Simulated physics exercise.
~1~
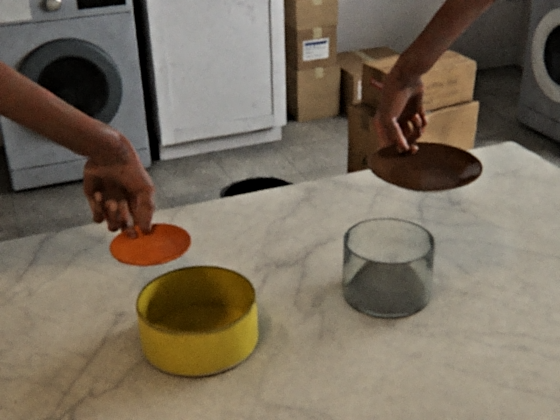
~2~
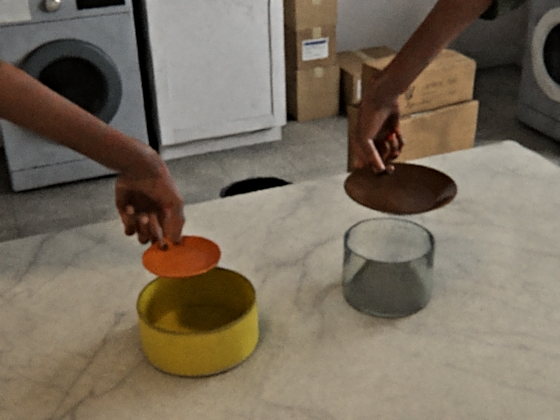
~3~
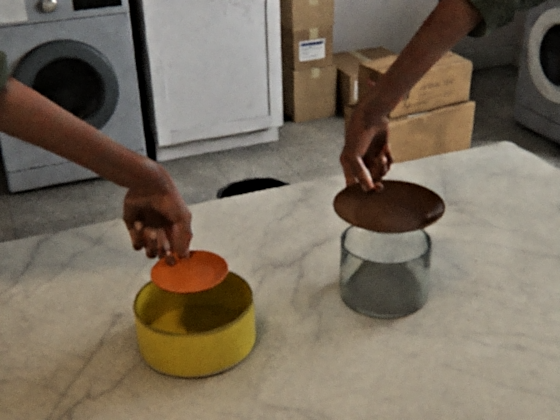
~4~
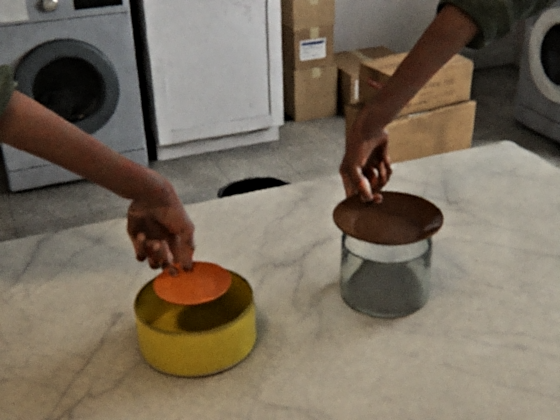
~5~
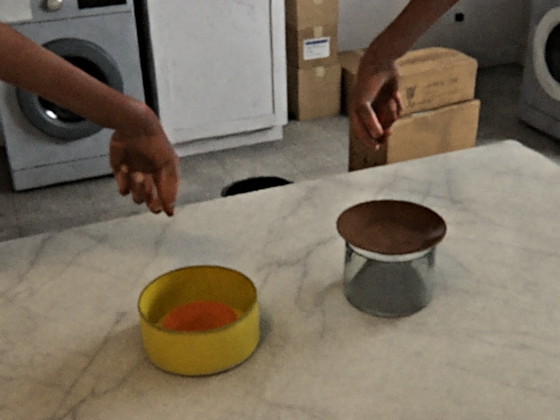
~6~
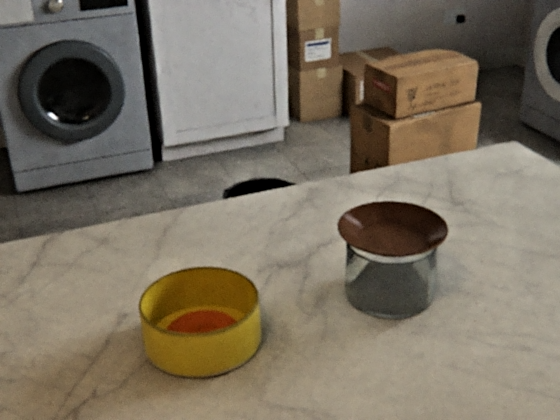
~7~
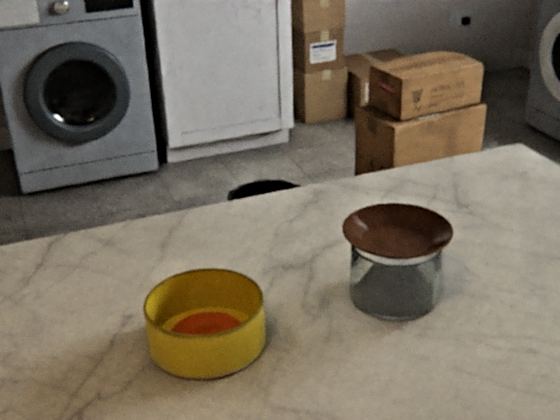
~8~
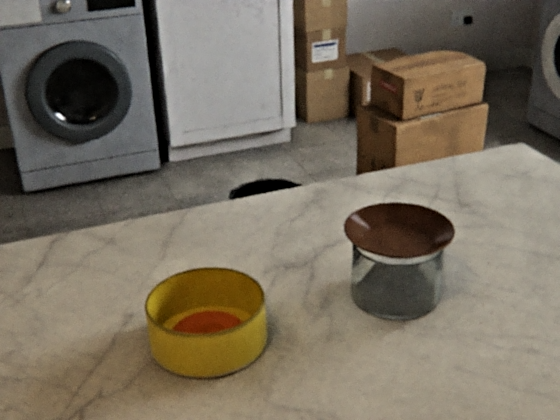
Hands lowering two discs onto open pots on a marble surface, the orange one dropping inside the yellow pot, the brown one covering the glass.
